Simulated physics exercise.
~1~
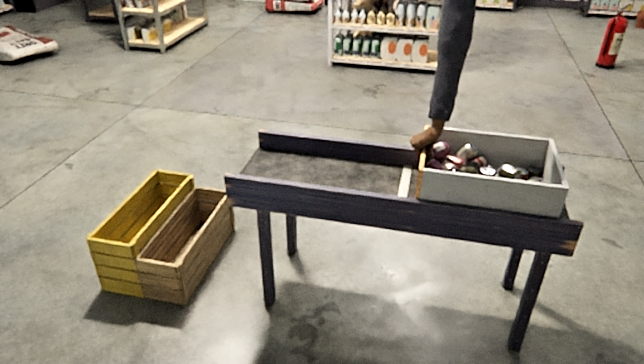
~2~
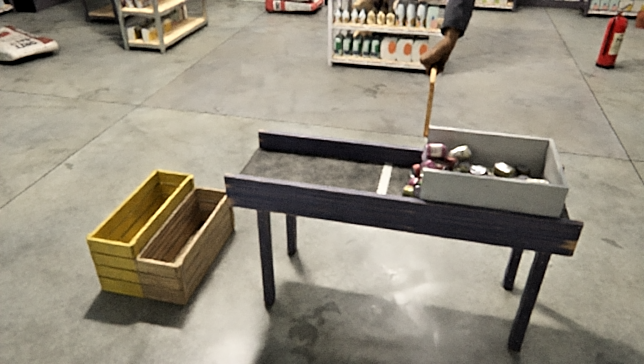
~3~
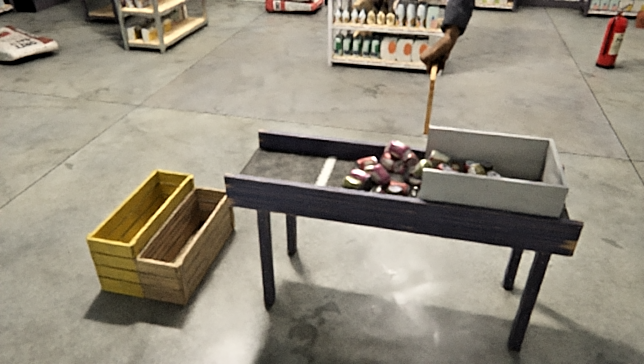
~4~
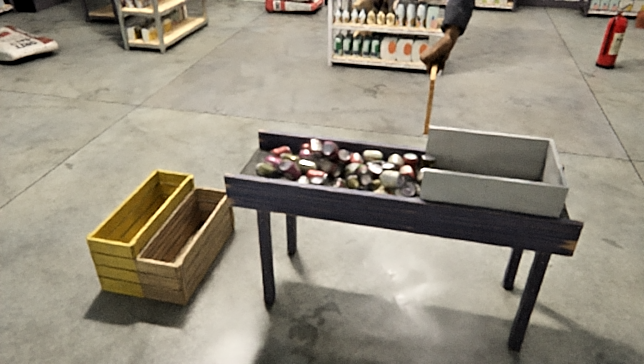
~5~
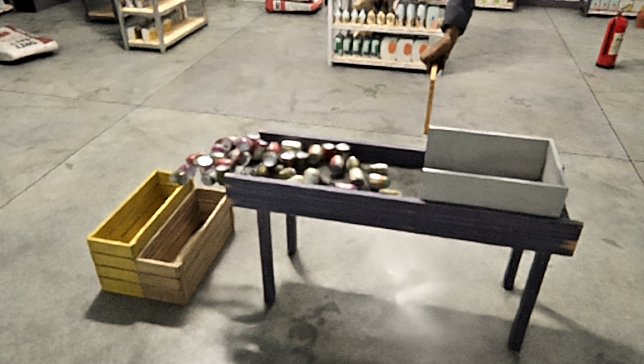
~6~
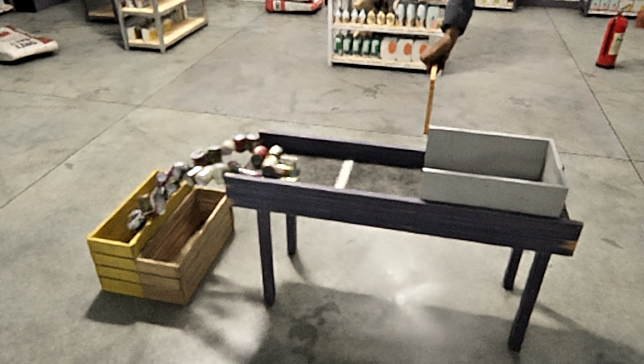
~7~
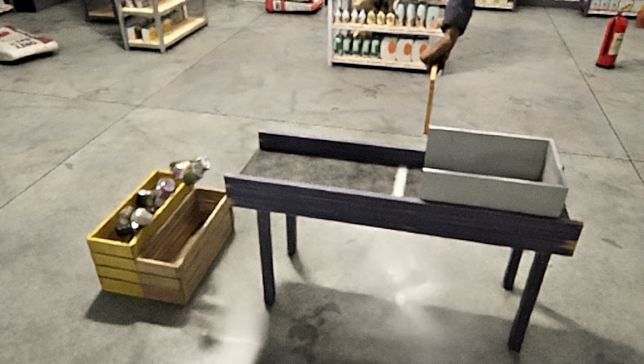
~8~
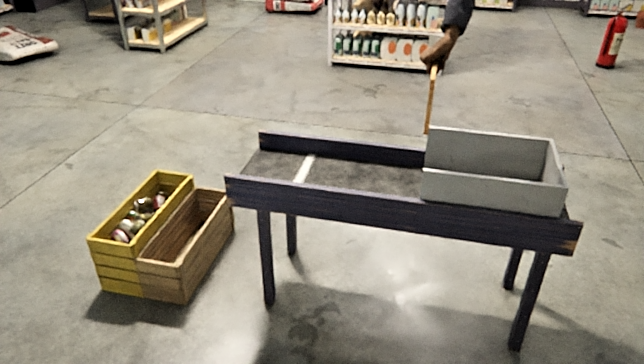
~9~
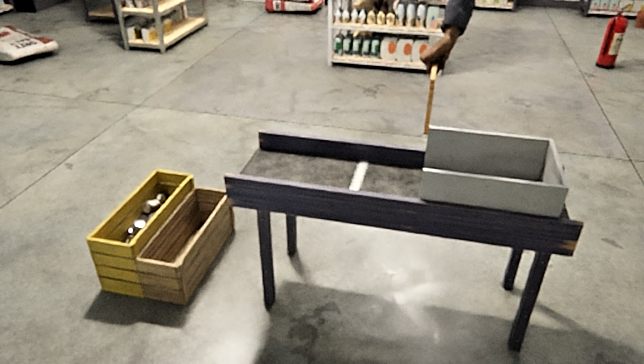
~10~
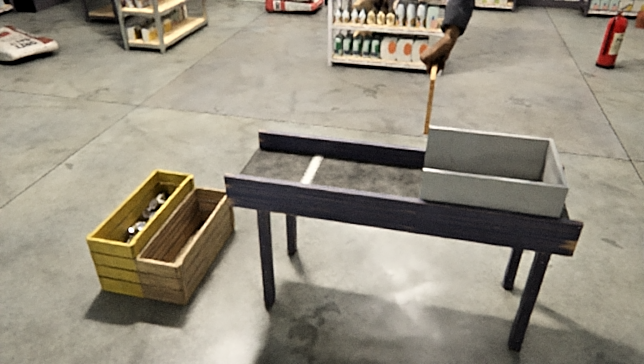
Small cans ride the belt left after a hand lifts the gate, landing in the yellow tub.
